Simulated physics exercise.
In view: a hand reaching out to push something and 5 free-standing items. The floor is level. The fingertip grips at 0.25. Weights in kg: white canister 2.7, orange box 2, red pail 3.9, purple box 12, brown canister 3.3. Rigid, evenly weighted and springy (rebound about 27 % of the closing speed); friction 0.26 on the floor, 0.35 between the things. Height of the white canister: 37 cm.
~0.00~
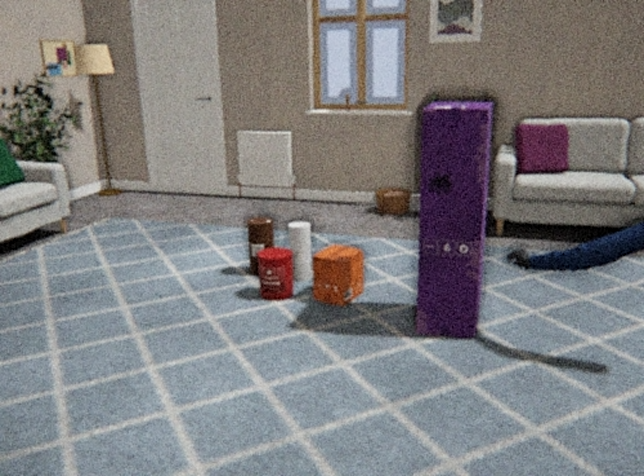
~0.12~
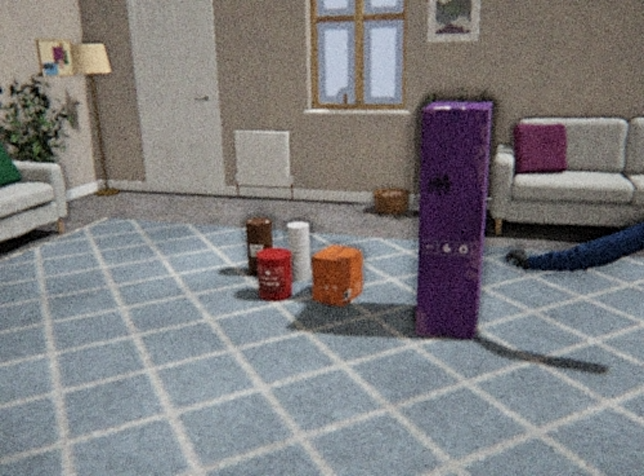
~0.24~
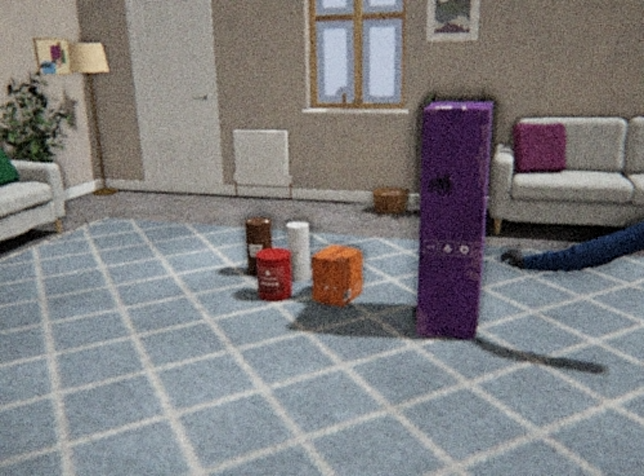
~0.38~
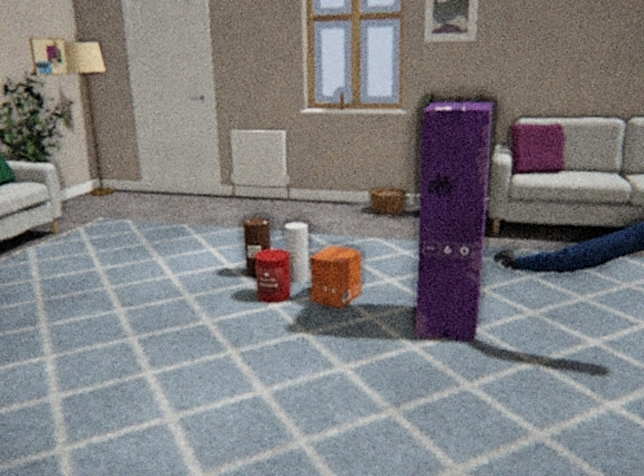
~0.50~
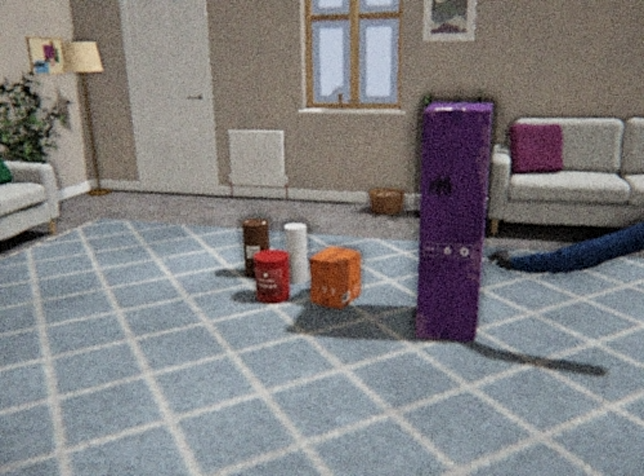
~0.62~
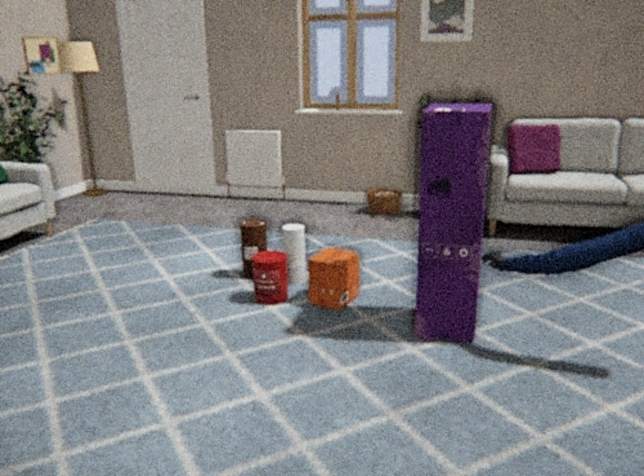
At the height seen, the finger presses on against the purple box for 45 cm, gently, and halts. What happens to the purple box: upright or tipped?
The purple box keeps standing.
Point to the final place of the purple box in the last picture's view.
At about (367, 217).
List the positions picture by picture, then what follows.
The first picture shows finger moved 0 cm; purple box (454, 219); white canister (300, 252).
The second picture shows finger moved 1 cm; purple box (453, 220); red pail (275, 275).
The third picture shows finger moved 3 cm; purple box (454, 220); white canister (299, 252).
The fourth picture shows finger moved 6 cm; purple box (454, 221); red pail (273, 276).
The fifth picture shows finger moved 9 cm; purple box (454, 222); white canister (296, 254).
The sixth picture shows finger moved 12 cm; purple box (453, 223); red pail (270, 278).
After 1.12 s, finger moved 23 cm; purple box slid 11 cm near (431, 221).
After 1.72 s, finger moved 37 cm; purple box slid 25 cm near (405, 220).
After 2.32 s, finger moved 51 cm; purple box slid 38 cm near (379, 218).
At rest (3.2 s), not toppled but over 14 cm from the start, purple box; the other 4 in place, give or take 14 cm. Seen from the same camera at the end, purple box near (367, 217).
